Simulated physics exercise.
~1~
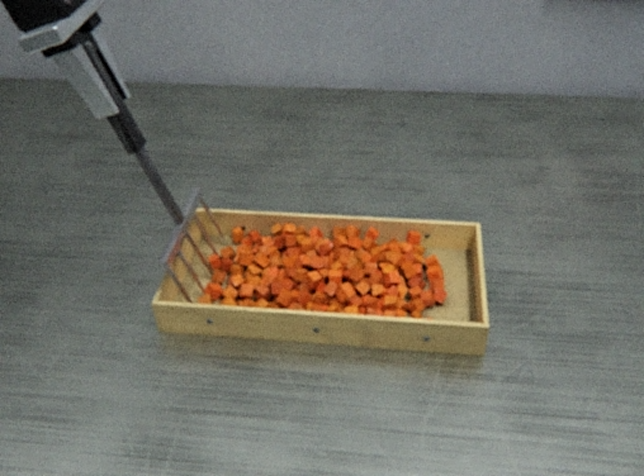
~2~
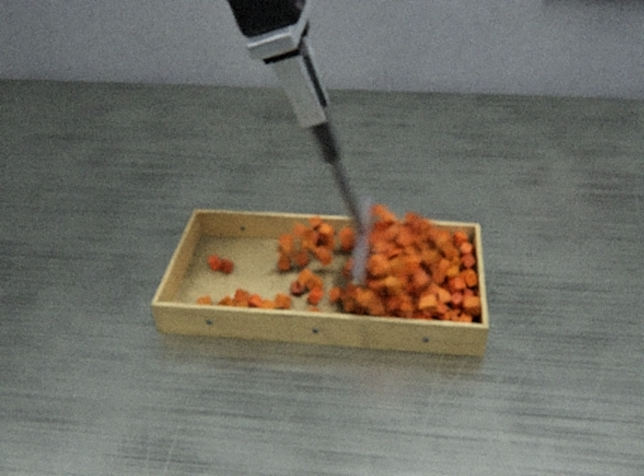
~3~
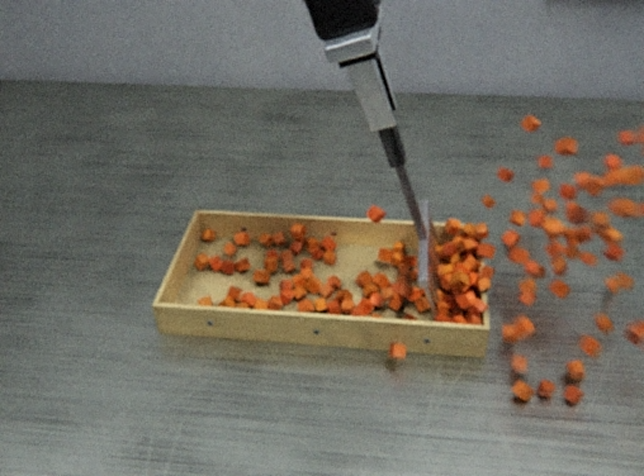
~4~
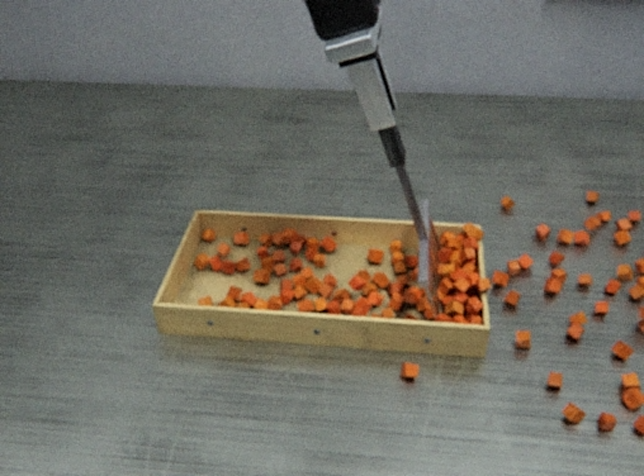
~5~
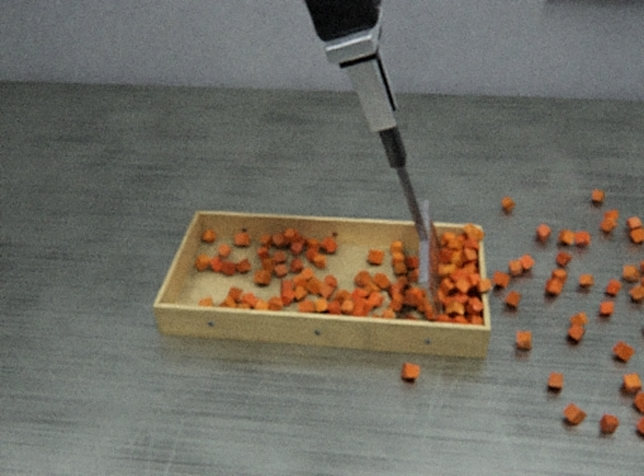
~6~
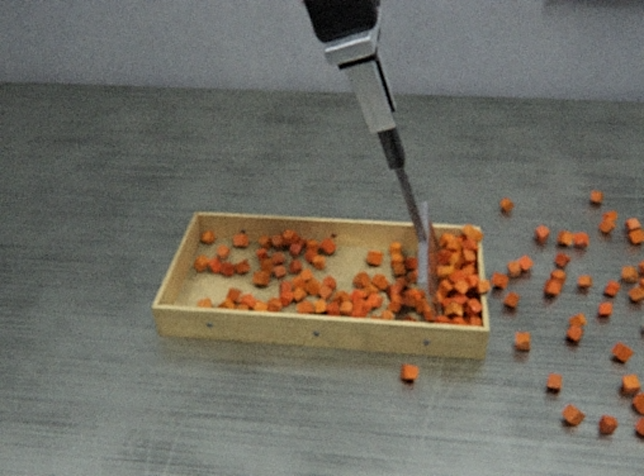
The video shows a robot arm with a pronged comb sweeping orange vegetable dice rightward through a shallow rectangular tray, flinging many over the right end. The comb stops near that end, and the dice settle, some scattered across the grey surface and the rest still in the tray.
